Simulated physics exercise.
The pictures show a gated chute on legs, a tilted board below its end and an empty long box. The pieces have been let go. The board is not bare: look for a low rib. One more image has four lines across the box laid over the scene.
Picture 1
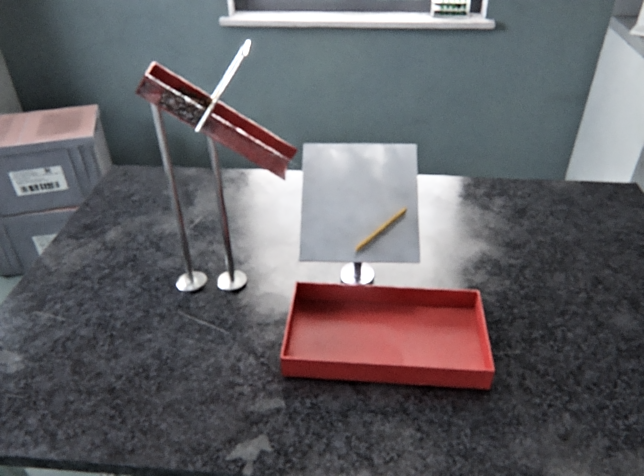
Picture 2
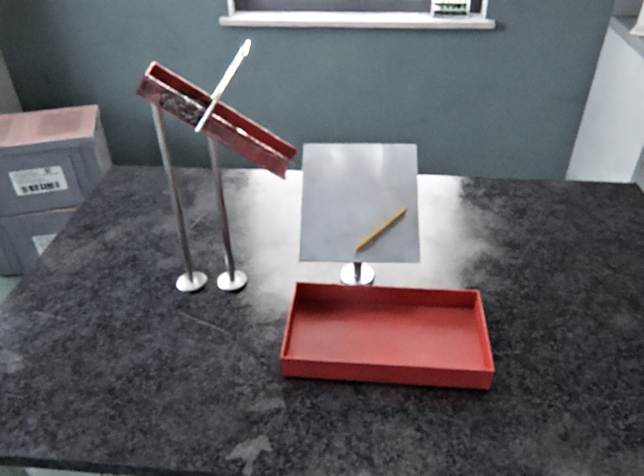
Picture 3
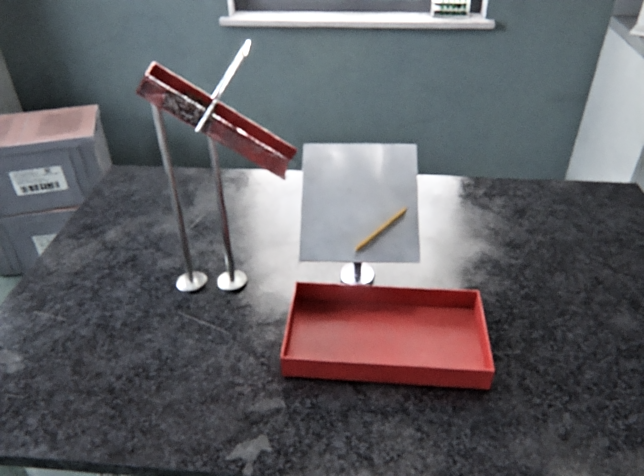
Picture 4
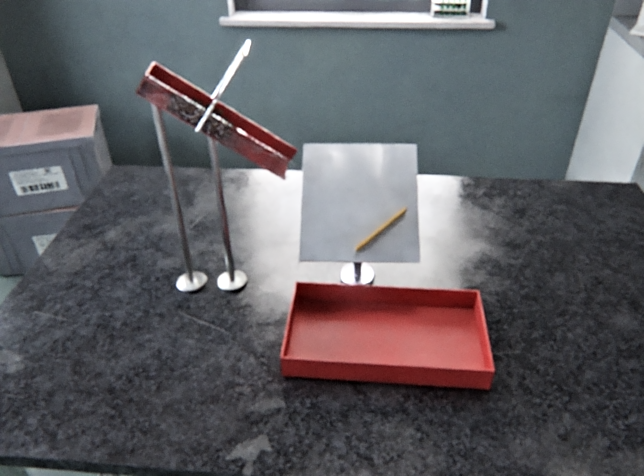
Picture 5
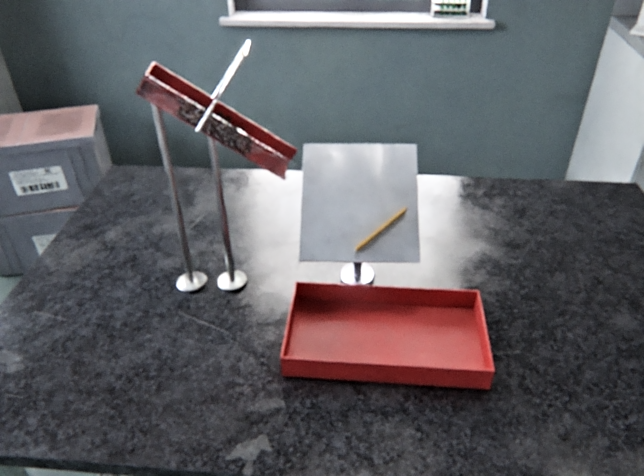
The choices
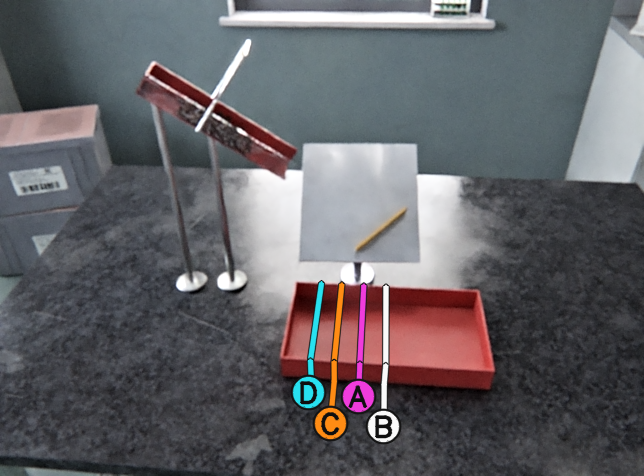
Dark berries shifting slightly in a sloping red chute on metal legs, beside a tilted grey board and empty red box.
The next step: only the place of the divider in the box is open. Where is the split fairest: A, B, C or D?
I would pick line C.
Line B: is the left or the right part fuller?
More lands on the left.
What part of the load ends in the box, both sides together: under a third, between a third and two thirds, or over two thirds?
It is over two thirds.
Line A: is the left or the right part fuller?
More lands on the left.
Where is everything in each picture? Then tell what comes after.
The first picture shows load behind the gate at (187, 105), allspice berries; lip of the chute at (286, 173), sloping fairly steeply.
The second picture shows middle of the board at (360, 200), tilted fairly steeply; middle of its low edge at (359, 262); of its high edge at (360, 144).
The third picture shows front corners of the box at (281, 357) and (494, 371), empty; front of the load at (214, 118).
The fourth picture shows middle of the load at (200, 114); its front at (229, 135), about a quarter of the way to the lip; rib from (406, 207) to (356, 248).
The fifth picture shows middle of the load at (214, 127); its front at (249, 150), about half of the way to the lip.
On the marked copy, line A crosses the front rim at (359, 362); line B crosses the front rim at (385, 364); line C crosses the front rim at (334, 361); line D crosses the front rim at (310, 359).
If A is chosen, of what is caught, most on the left of the divider, a small part on the right.
If B is chosen, of what is caught, nearly all on the left of the divider, a small part on the right.
If C is chosen, of what is caught, about half on the left of the divider, about half on the right.
If D is chosen, of what is caught, a stray few on the left of the divider, nearly all on the right.
